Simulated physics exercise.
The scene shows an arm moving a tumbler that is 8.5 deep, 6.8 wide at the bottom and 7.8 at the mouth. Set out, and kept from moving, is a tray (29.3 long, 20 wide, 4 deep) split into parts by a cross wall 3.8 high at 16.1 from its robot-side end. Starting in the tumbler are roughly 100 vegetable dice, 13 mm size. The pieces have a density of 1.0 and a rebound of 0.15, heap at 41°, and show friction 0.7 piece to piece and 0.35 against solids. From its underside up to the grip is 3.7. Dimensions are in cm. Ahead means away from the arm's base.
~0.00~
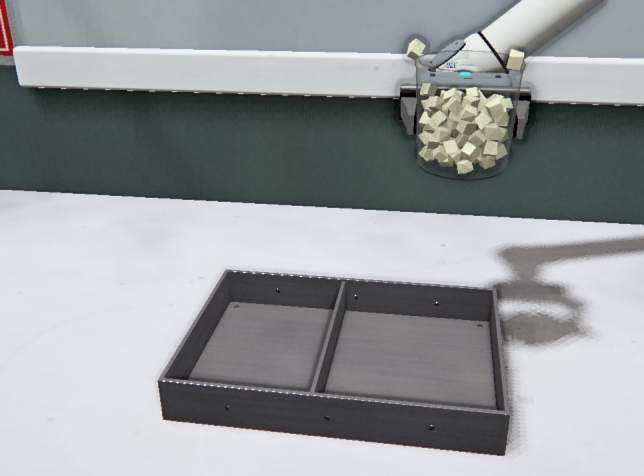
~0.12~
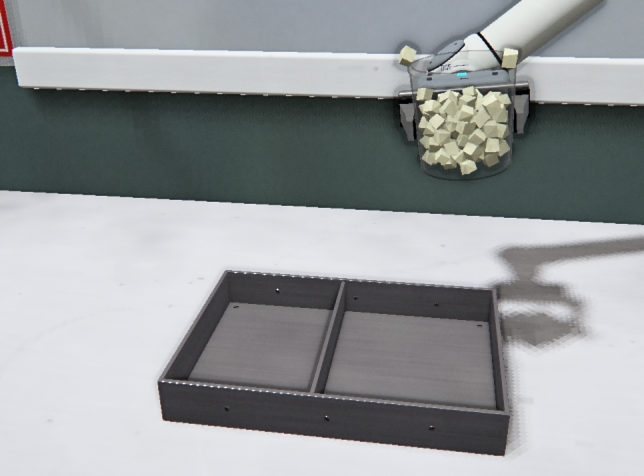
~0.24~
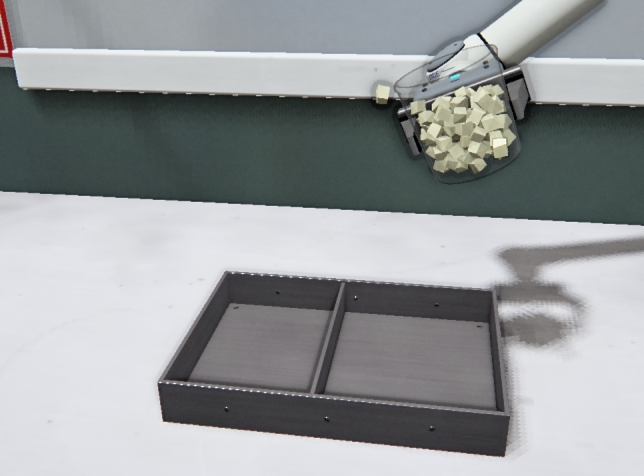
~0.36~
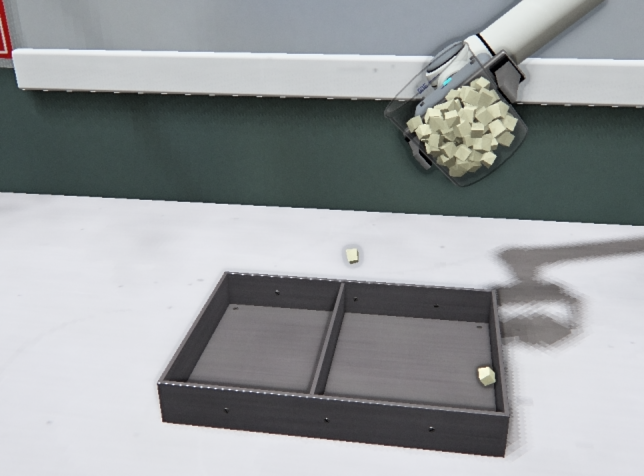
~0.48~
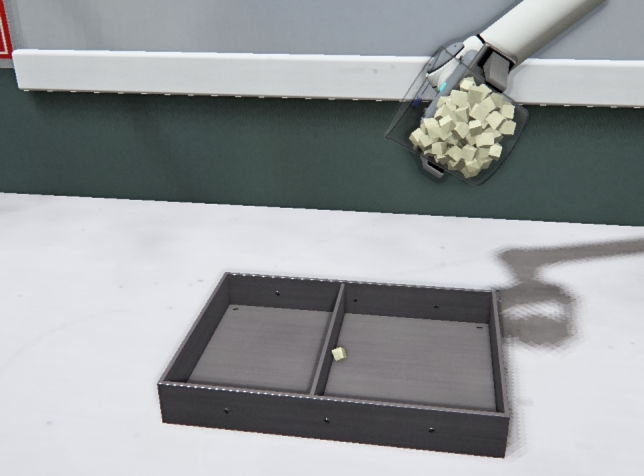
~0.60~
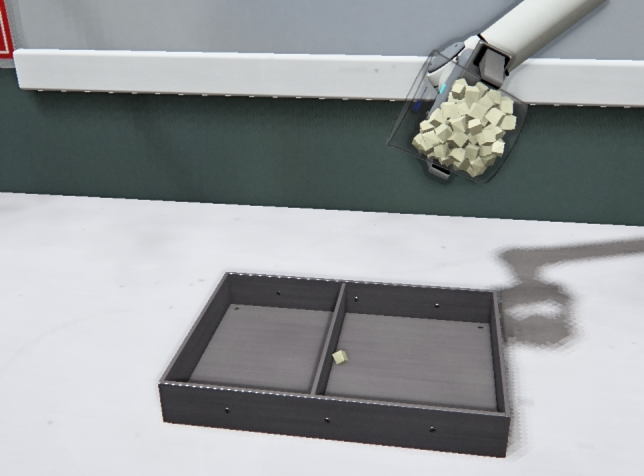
Above a white surface holding a dark divided tray, a robotic arm tilts a clear tumbler full of pale cubes steeply to the left, while a couple of stray cubes drop, ending up in the tray's right-hand section.
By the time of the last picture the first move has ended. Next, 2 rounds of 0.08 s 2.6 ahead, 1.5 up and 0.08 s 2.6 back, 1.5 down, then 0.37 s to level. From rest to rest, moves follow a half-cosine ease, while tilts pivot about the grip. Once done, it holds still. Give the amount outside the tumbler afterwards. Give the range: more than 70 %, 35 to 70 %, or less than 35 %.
The range is 35 to 70 %.
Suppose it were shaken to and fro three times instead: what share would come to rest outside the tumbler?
I'd expect close to 60 per cent then.
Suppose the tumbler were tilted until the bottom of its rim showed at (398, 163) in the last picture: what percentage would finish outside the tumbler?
Roughly 95 per cent.
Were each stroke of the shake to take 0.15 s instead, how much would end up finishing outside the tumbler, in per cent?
0 %.
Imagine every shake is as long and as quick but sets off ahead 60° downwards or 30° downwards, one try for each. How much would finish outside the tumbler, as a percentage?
Result: Approx. 5 % and 5 %, one try each.
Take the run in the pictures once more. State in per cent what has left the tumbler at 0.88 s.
I'd say some 25 percent.
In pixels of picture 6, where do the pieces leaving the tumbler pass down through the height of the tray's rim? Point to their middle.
Their middle lies around (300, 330).
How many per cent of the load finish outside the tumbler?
Estimate: Near 45 %.
By 0.88 s, tilted 65° forward, highest piece 30 above the table; 72 in the tumbler, 2 in the robot-side part, 25 in flight or on a rim.
By 1.15 s, tilted 20° forward, highest piece 29 above the table; 56 in the tumbler, 29 in the far-side part, 12 in the robot-side part, 2 in flight or on a rim.
By 1.49 s, level, highest piece 28 above the table; 56 in the tumbler, 29 in the far-side part, 14 in the robot-side part.
By 2.54 s, level, highest piece 28 above the table; 56 in the tumbler, 29 in the far-side part, 14 in the robot-side part.
Final count, 56 in the tumbler, 29 in the far-side part, 14 in the robot-side part. That is 43 % outside the tumbler.
